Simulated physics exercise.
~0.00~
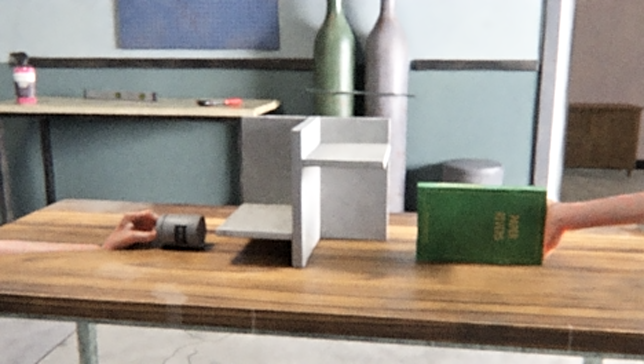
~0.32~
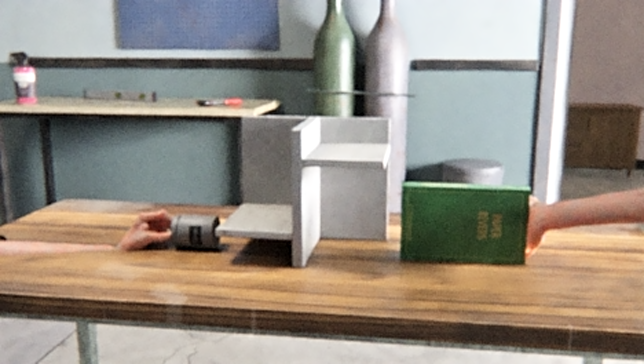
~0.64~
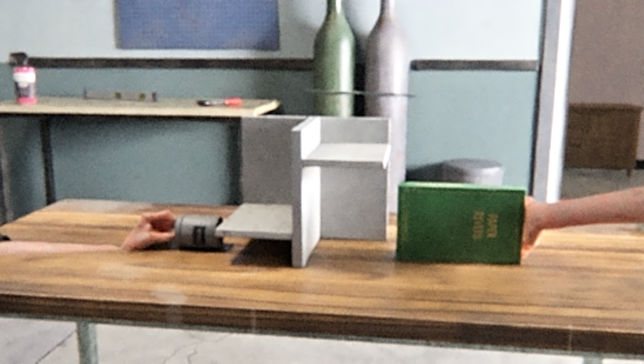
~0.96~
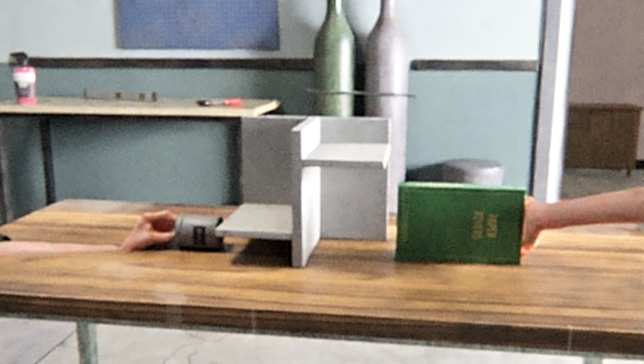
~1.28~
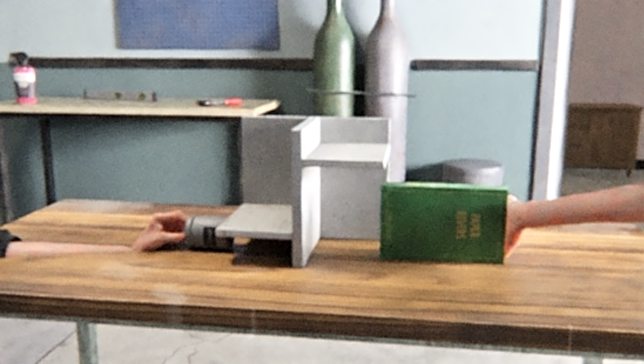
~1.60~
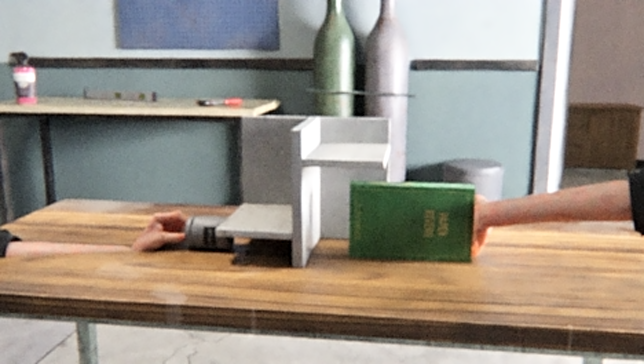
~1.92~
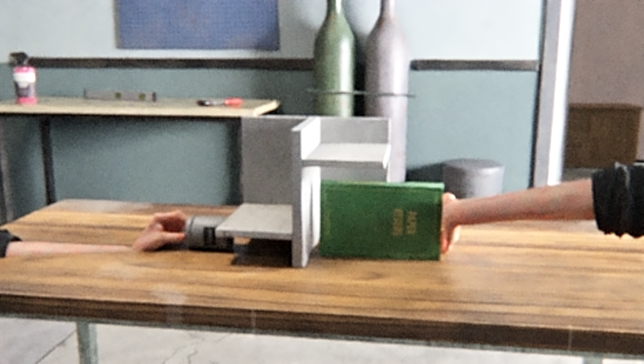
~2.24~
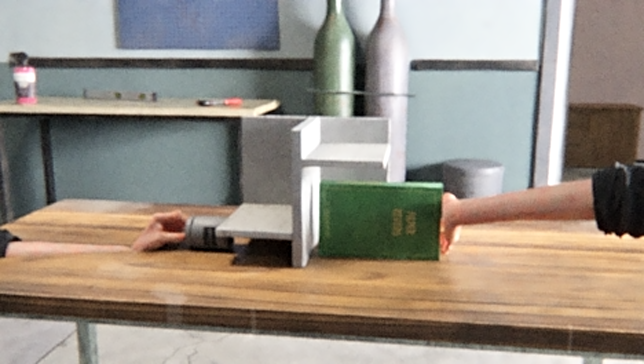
On a wooden table, one hand slides a grey jar on its side rightward until it stops at a two-sided grey shelf's lower left ledge, while another hand pushes a green book leftward beneath the higher right ledge, where it comes to rest near the central upright.
